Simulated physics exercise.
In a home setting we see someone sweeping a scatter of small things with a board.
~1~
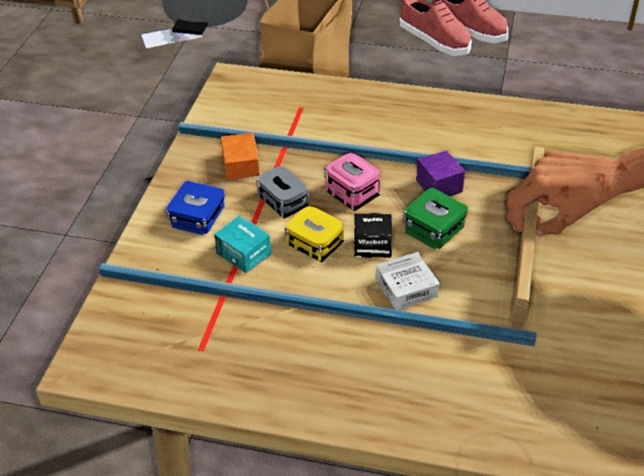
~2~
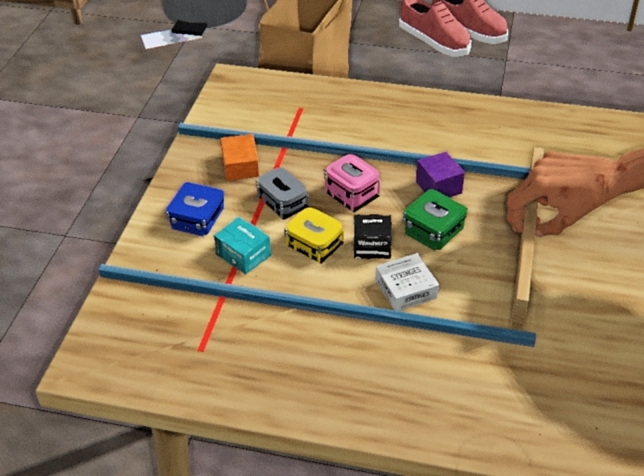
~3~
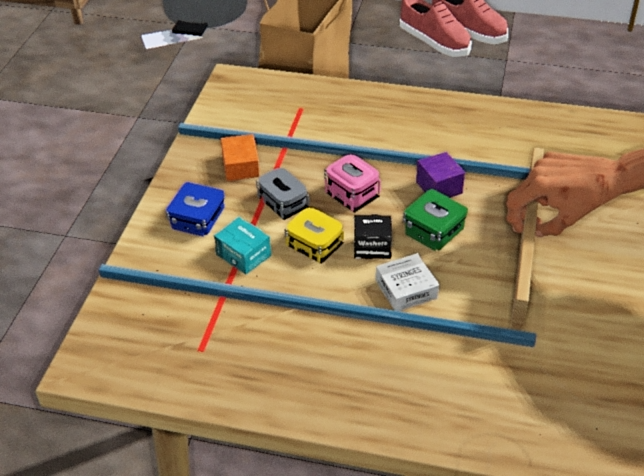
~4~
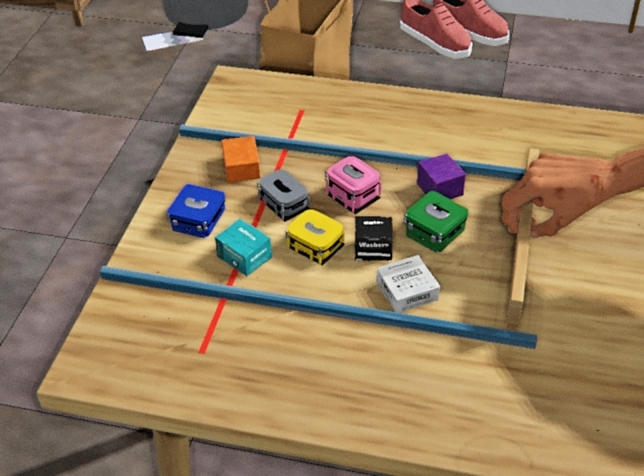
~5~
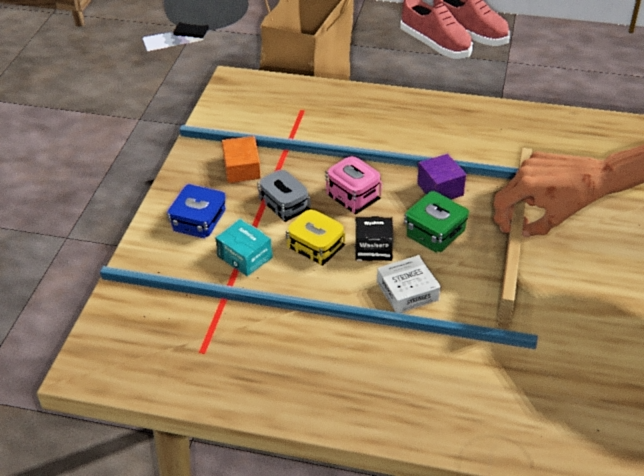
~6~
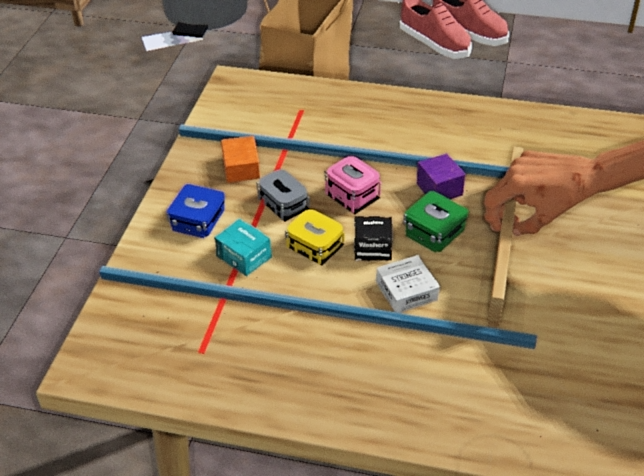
On a wooden table, a hand holds a wooden board upright at the right of several colourful small boxes and blocks between two blue strips, then slides it slightly left while the scattered items stay still.
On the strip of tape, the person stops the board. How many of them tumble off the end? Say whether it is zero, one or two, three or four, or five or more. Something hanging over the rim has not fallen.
I expect that zero fall off.
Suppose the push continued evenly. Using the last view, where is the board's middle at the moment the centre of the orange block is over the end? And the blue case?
Points: About (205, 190) and about (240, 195).
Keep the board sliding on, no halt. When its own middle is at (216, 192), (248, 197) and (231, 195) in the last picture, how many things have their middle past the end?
1, 0 and 1.
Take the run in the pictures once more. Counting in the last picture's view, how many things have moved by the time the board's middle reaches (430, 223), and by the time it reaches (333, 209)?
Respectively 4 and 8.
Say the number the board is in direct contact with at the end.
The count is 4.
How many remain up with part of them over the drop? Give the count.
My count gives 1.
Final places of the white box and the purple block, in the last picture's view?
In the last picture the white box sits around (215, 257) and the purple block around (265, 149).
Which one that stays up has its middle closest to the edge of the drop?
The blue case finishes nearest.
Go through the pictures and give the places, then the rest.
In the first picture, blue case (197, 209); orange block (240, 156); turquoise box (243, 244); board (528, 234); tape (258, 213).
In the second picture, orange block (240, 157); board (528, 235).
In the third picture, turquoise box (243, 245); pink case (353, 182).
In the fourth picture, blue case (198, 211); grey case (284, 195).
In the fifth picture, orange block (241, 159); yellow case (316, 238).
In the sixth picture, blue case (197, 211); orange block (240, 159); turquoise box (243, 247); board (506, 233); tape (258, 215).
Soon after, none off yet; blue case at rest near (197, 211); orange block at rest near (240, 159); turquoise box at rest near (243, 247).
After that, none off yet; blue case at rest near (197, 211); orange block at rest near (240, 159); turquoise box displaced a little near (229, 252).
In the end, the number that fall off is zero.
